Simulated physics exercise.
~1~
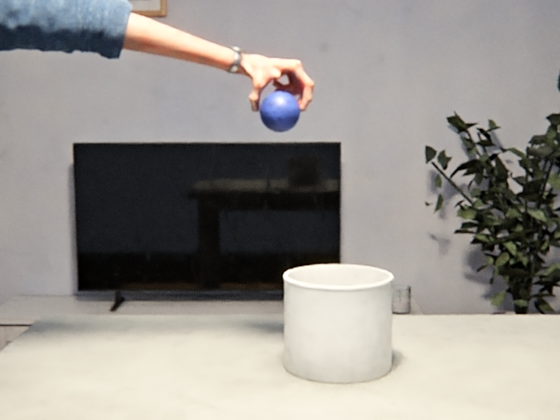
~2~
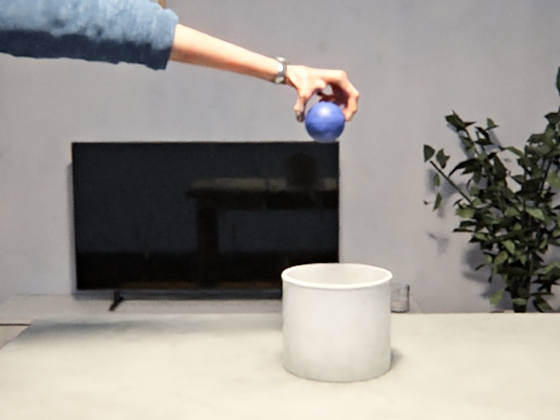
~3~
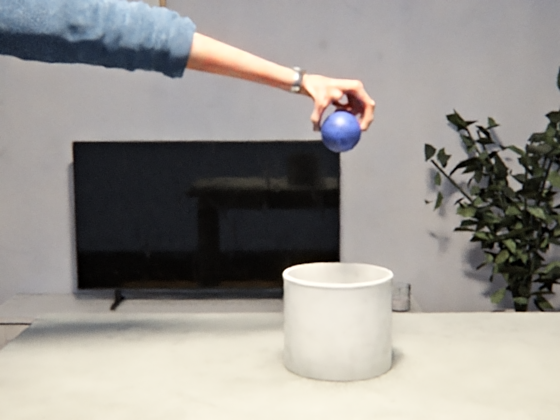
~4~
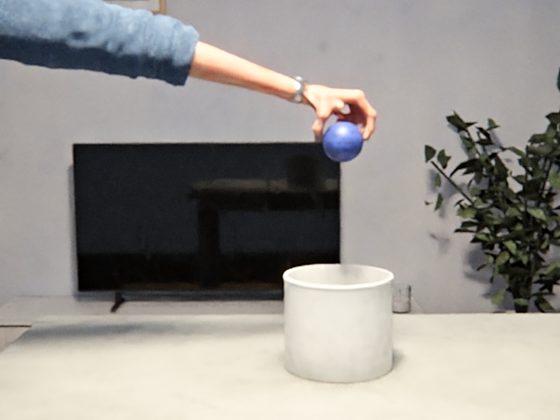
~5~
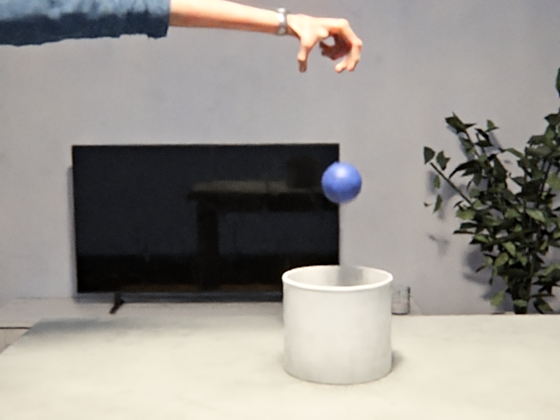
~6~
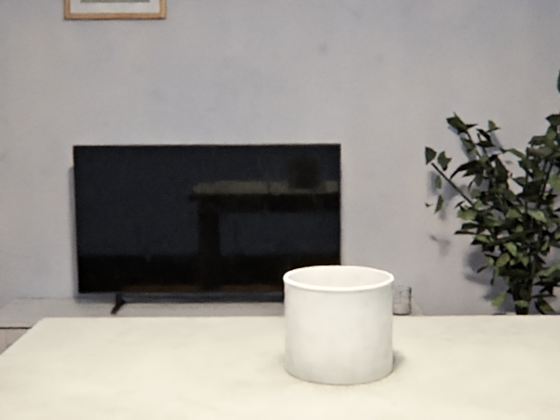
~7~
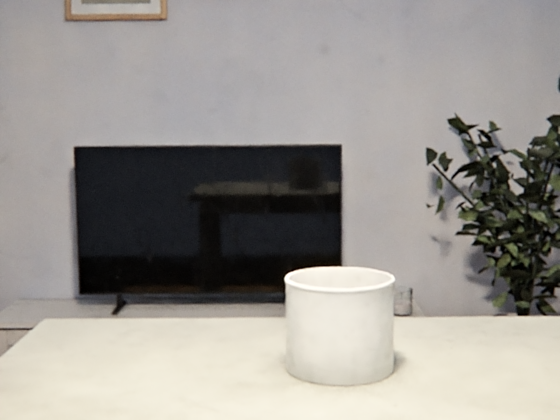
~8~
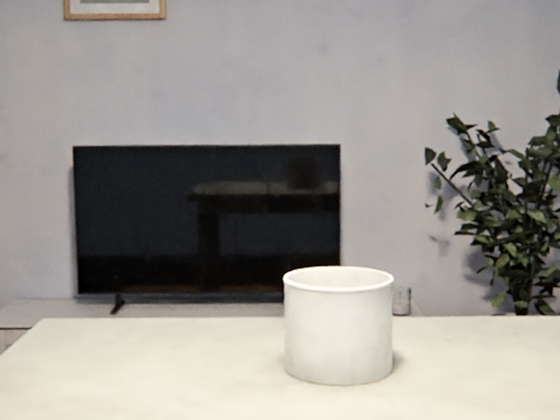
A blue ball, held by a hand high above an open white container on a table, is carried right until it is over the opening; the fingers release it, the hand draws back, and the ball drops into the container, out of sight.
